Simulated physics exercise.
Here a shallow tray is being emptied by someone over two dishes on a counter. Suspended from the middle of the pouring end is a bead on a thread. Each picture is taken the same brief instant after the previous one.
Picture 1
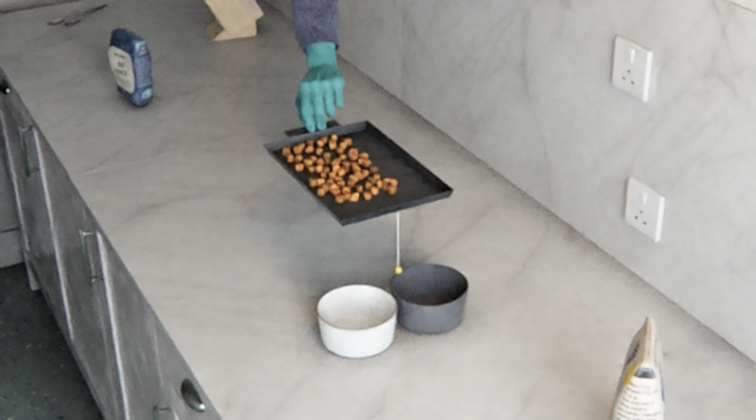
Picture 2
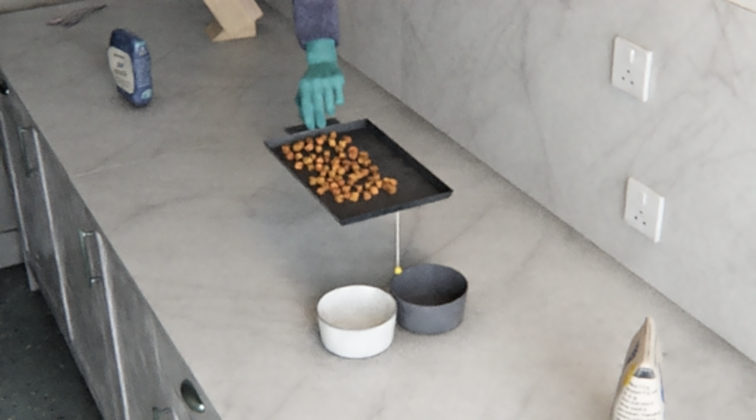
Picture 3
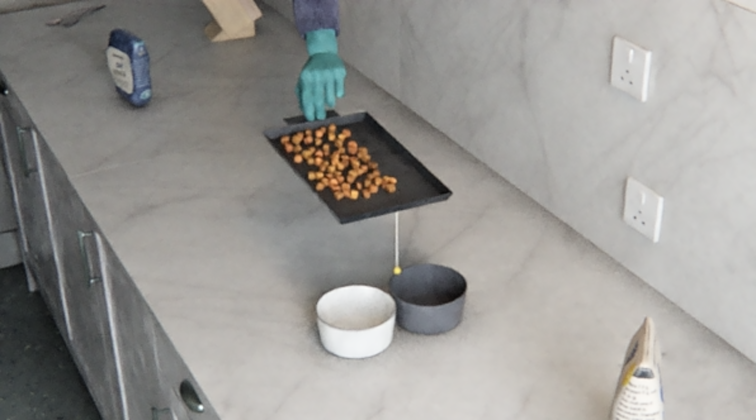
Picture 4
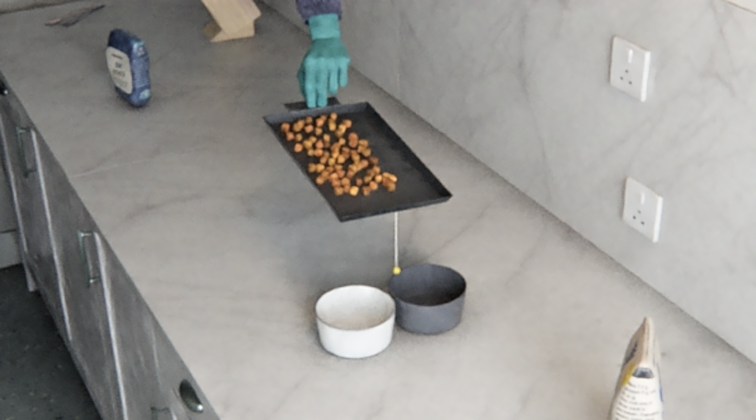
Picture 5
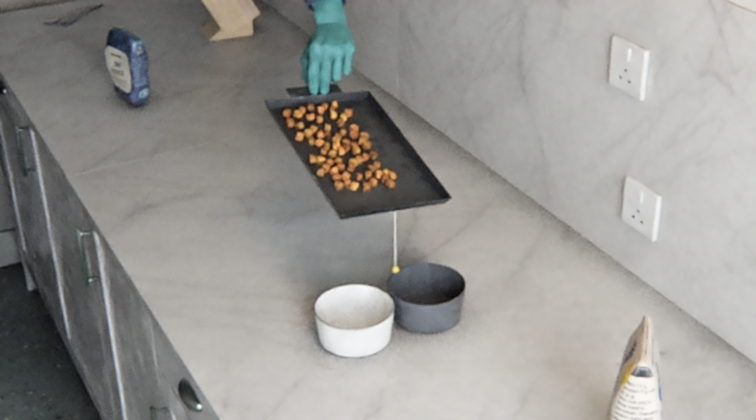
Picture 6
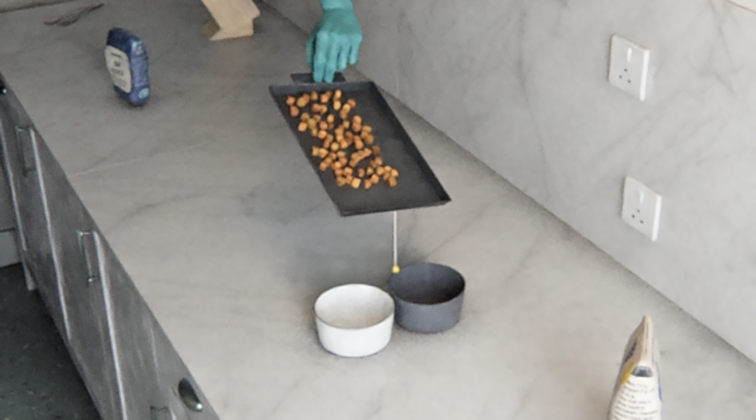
At first, a teal-gloved hand holds a dark shallow tray of small brown cubes nearly level above a white dish and a dark grey one, with a bead hanging beneath on a thread. Then the hand gradually raises the tray's far end, tilting it toward its lower right corner, while the dishes stay still.
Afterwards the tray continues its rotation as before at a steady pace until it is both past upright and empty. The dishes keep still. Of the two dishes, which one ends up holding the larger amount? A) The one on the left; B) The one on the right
Option B: The one on the right.
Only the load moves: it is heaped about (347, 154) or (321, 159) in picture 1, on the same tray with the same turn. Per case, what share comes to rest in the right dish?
Close to 40 and close to 30 per cent.
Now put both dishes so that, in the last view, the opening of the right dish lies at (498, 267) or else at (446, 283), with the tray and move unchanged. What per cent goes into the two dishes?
Roughly 70 % and then 60 %.
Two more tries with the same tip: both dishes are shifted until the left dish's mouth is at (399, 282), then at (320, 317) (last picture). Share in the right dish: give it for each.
70% for the first placement, 10% for the second.
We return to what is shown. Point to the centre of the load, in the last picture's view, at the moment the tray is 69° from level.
In the last view, the load is centred close to (436, 207).
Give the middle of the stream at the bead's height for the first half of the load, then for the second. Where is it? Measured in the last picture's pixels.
The first part passes (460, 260); everything after passes (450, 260).
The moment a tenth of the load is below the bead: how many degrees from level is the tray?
The tilt then is about 70°.
Shortly afterwards, tray tipped steeply; near two thirds on the tray; only a few in the right dish; only a few outside both; near a third in the air.
Next, tray tipped past a quarter turn; near a third in the right dish; near two thirds outside both.
Some moments later, tray tipped past a quarter turn; near a third in the right dish; near two thirds outside both.
In the end, tray tipped past a quarter turn; none at all in the left dish; near a third in the right dish; near two thirds outside both.
